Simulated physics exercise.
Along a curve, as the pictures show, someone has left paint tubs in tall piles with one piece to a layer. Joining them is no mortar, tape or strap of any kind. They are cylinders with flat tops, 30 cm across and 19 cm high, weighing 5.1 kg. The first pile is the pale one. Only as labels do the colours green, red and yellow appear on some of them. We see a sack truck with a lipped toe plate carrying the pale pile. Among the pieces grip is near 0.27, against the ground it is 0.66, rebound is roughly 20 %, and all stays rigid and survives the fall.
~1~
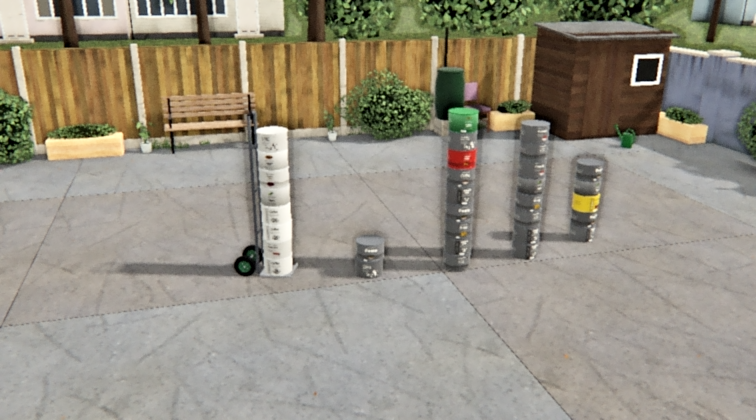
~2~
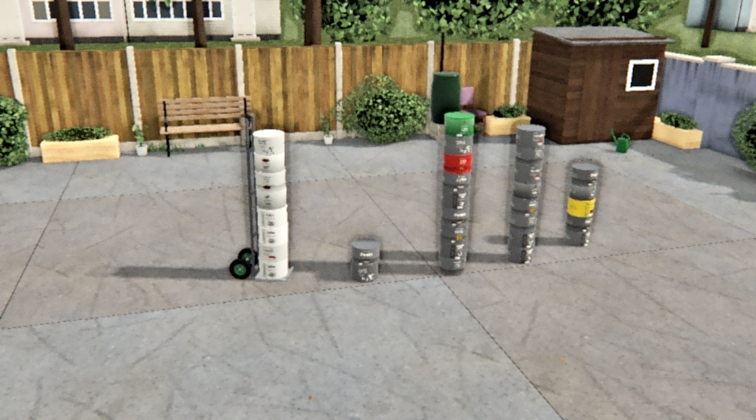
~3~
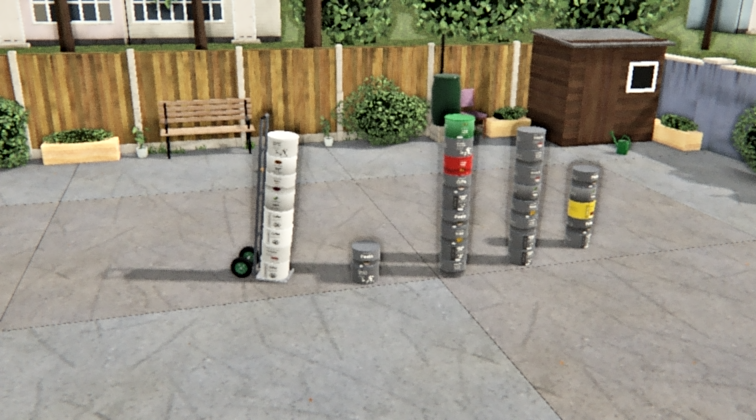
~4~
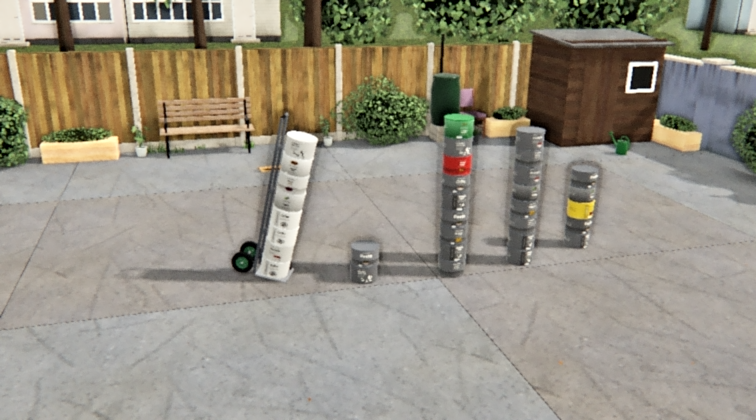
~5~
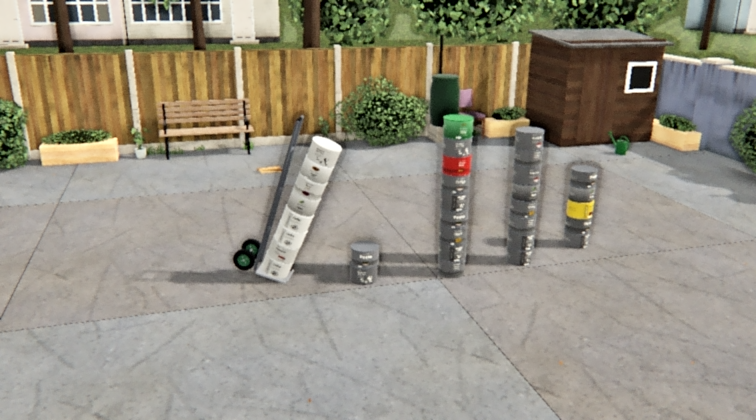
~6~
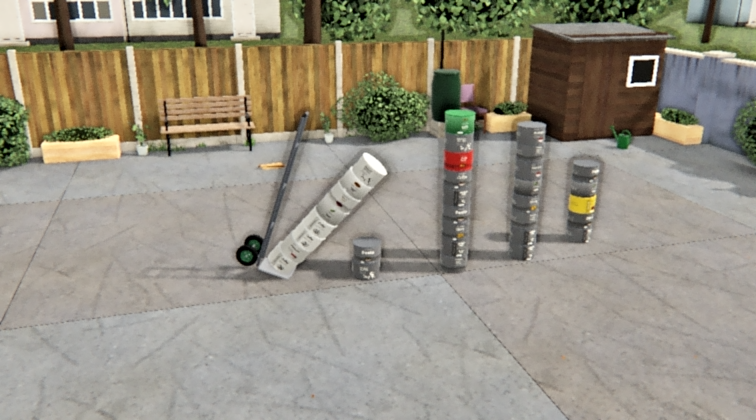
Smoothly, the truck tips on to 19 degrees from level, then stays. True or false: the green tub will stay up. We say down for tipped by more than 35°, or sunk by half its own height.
True.
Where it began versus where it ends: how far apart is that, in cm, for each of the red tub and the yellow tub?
Red ends up 0 cm away; yellow ends up 0 cm away.
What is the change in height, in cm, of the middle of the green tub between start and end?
It finishes some 0 cm lower than at the start.
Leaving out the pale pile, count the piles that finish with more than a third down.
0.
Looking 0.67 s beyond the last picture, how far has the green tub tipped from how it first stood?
About 0°.
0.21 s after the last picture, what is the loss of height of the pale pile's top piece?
70 cm lower.
Then, 0.21 s after the last picture, 8 of the pale pile down; none of the 24 other tubs down, 1 disturbed; green tub unmoved.
Then, 0.67 s after the last picture, 7 of the pale pile down; none of the 24 other tubs down, 1 disturbed; green tub unmoved.
At rest, 7 of the pale pile down; none of the 24 other tubs down, 1 disturbed; green tub unmoved; red tub unmoved; yellow tub unmoved. As the last picture would show them, middles, green tub near (460, 122), red tub near (458, 158).
